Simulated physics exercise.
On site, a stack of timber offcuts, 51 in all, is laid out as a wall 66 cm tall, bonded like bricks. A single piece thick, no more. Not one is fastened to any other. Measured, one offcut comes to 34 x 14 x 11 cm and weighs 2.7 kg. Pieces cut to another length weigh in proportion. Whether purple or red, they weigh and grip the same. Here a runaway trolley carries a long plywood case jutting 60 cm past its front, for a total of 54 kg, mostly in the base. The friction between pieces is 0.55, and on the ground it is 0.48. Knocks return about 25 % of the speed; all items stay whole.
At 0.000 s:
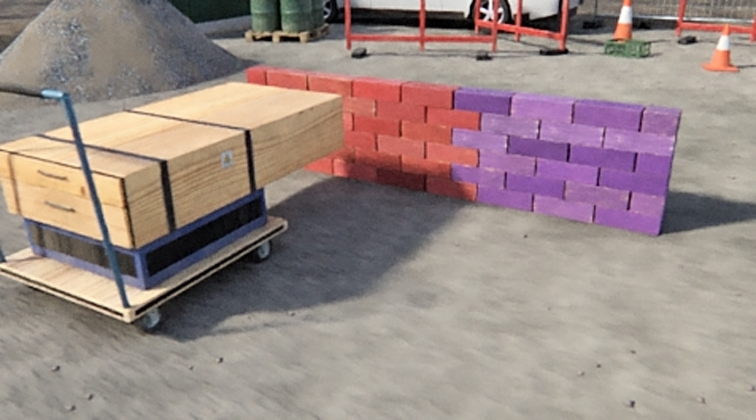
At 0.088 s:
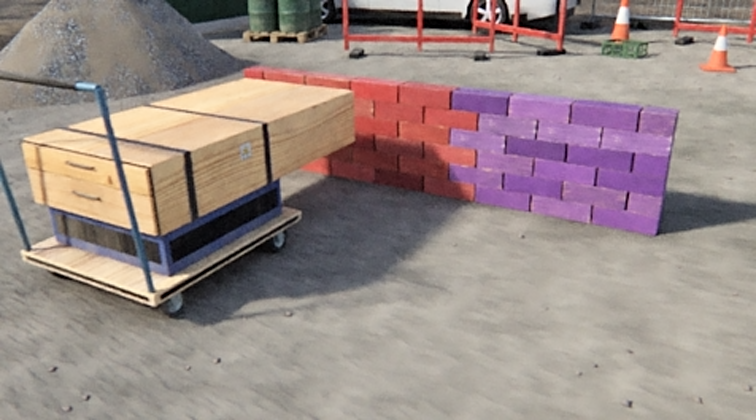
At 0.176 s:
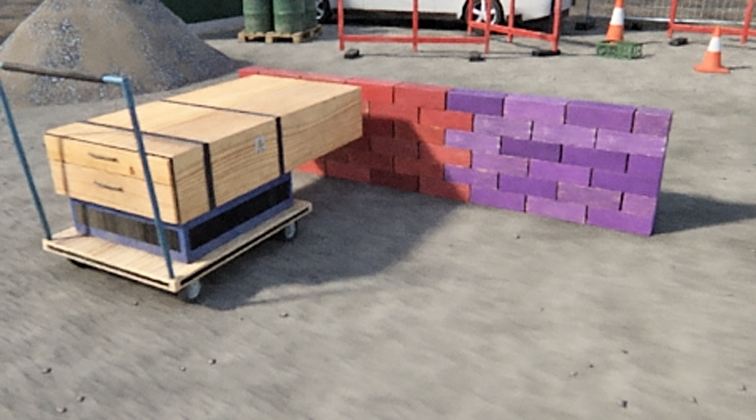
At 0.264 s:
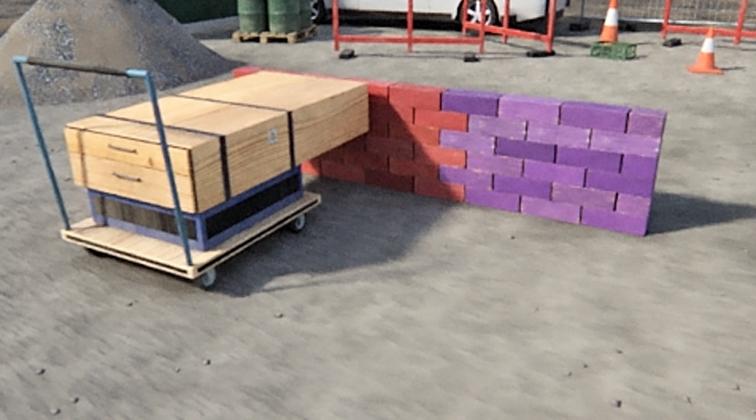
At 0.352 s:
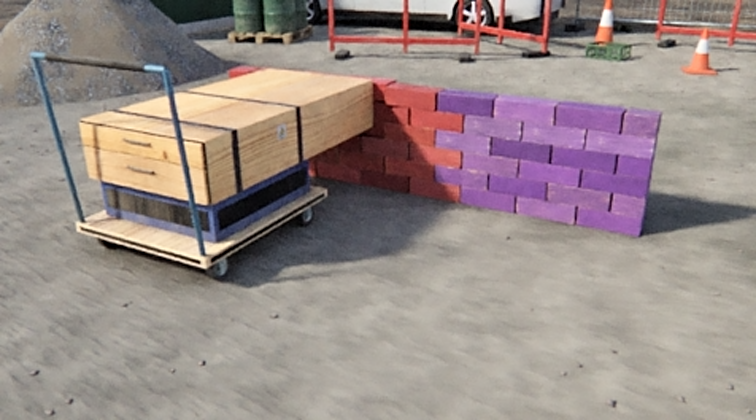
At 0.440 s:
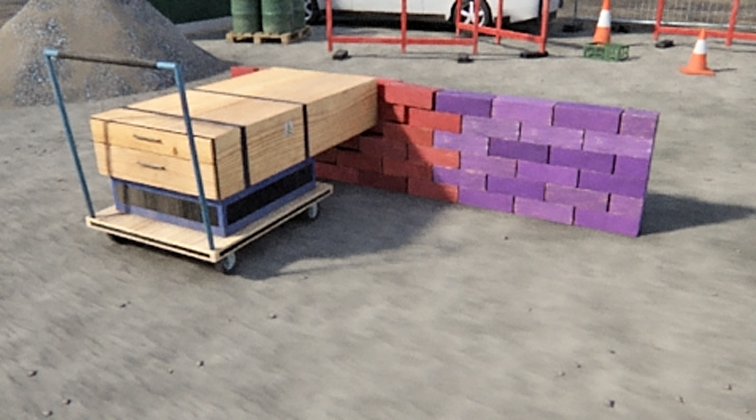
In a gravel yard, a trolley carrying a long strapped wooden crate rolls up to a low red and purple block wall, its load meeting the red section.
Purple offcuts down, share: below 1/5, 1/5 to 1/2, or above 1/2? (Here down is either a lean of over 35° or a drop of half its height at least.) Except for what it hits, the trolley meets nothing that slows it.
When it settles, fewer than one in five will be down.
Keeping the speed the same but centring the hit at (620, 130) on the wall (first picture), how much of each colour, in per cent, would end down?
Then red 0, purple 60 per cent.
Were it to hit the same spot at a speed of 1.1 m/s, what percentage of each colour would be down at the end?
The red would finish 50 in a hundred down, the purple 0 in a hundred.
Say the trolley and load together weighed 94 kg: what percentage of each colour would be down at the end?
Red 40, purple 0 per cent.
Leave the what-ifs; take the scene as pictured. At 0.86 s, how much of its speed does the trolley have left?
I'd put it at roughly 0.7 m/s.
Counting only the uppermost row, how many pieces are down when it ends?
5.
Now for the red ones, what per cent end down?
For red, it's 50 per cent down at the end.
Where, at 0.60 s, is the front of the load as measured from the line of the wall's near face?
25 cm beyond.
Around 0.60 s, load 23 cm past the wall's line, still rolling; none of the 21 purple offcuts down (11 of 51 in all colours); top purple offcut unmoved; top red offcut tipped 22°, 10 cm lower.
Around 0.86 s, load 41 cm past the wall's line, still rolling; none of the 21 purple offcuts down (14 of 51 in all colours); top purple offcut unmoved; top red offcut tipped 68°, 50 cm lower.
Finally (1.8 s), load 68 cm past the wall's line, stopped; none of the 21 purple offcuts down (14 of 51 in all colours); top purple offcut unmoved; top red offcut upside down. That is 0 per cent. Seen by the last camera, middles, top purple offcut near (467, 103), top red offcut near (443, 148).
